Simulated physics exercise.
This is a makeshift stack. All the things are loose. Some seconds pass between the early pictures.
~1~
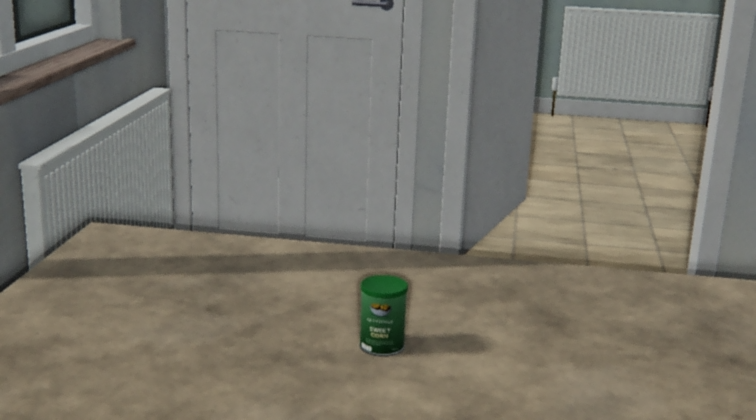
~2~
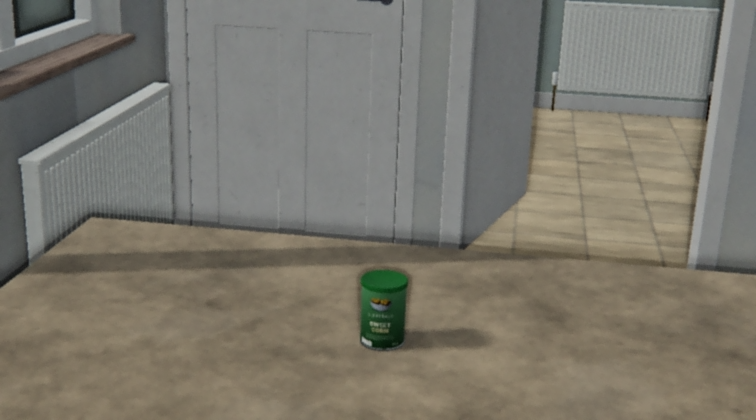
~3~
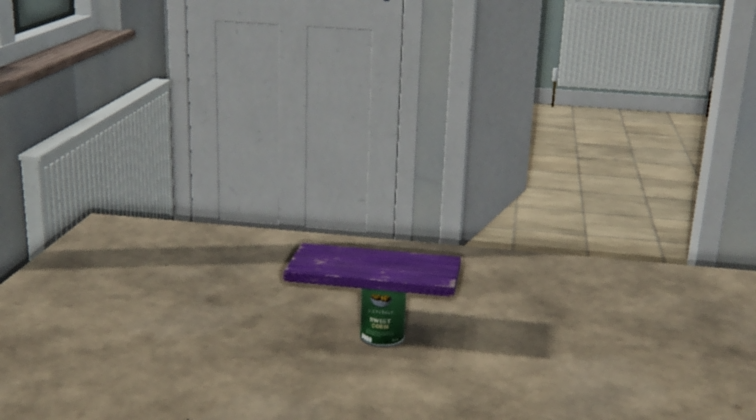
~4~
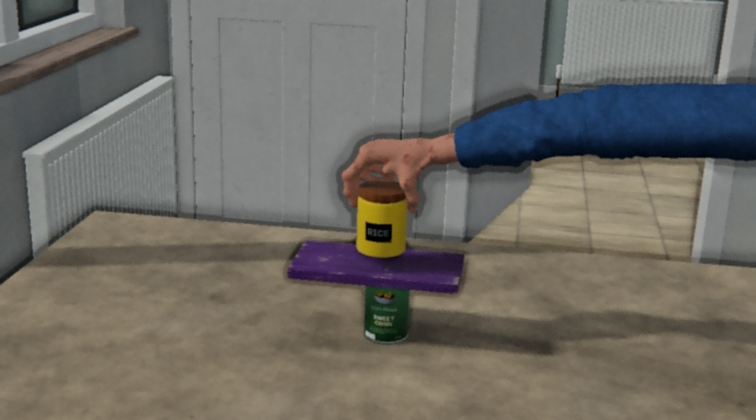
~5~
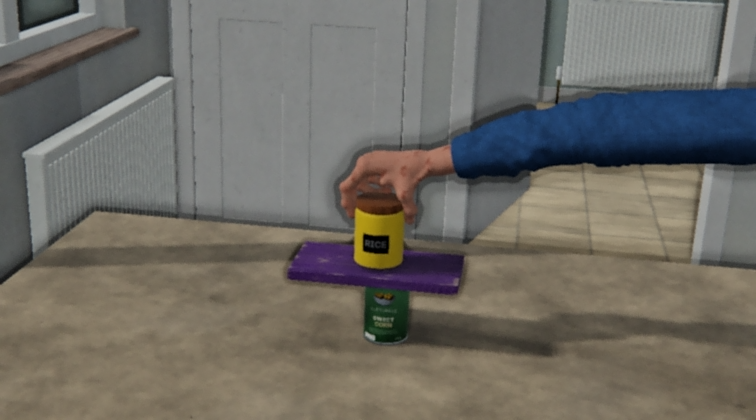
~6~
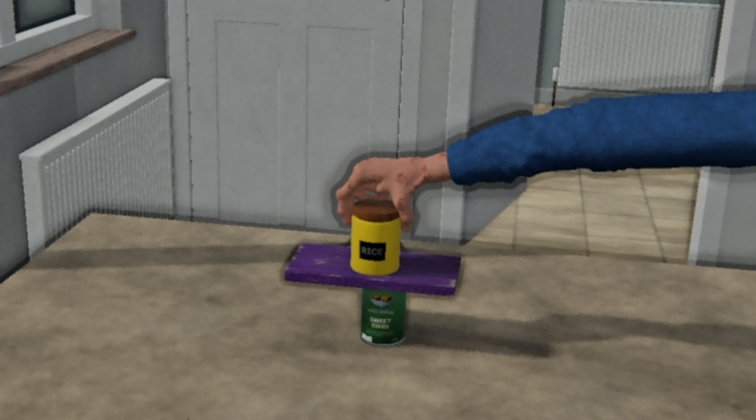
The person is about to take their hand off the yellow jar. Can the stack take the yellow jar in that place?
Outcome: The stack stays up.
Then, 0.60 s after the last picture, nothing has stirred.
Then, 1.40 s after the last picture, yellow jar resting near (376, 237).
At rest, all 3 in place. Seen from the same camera at the end, yellow jar near (376, 237). The stack keeps its balance.
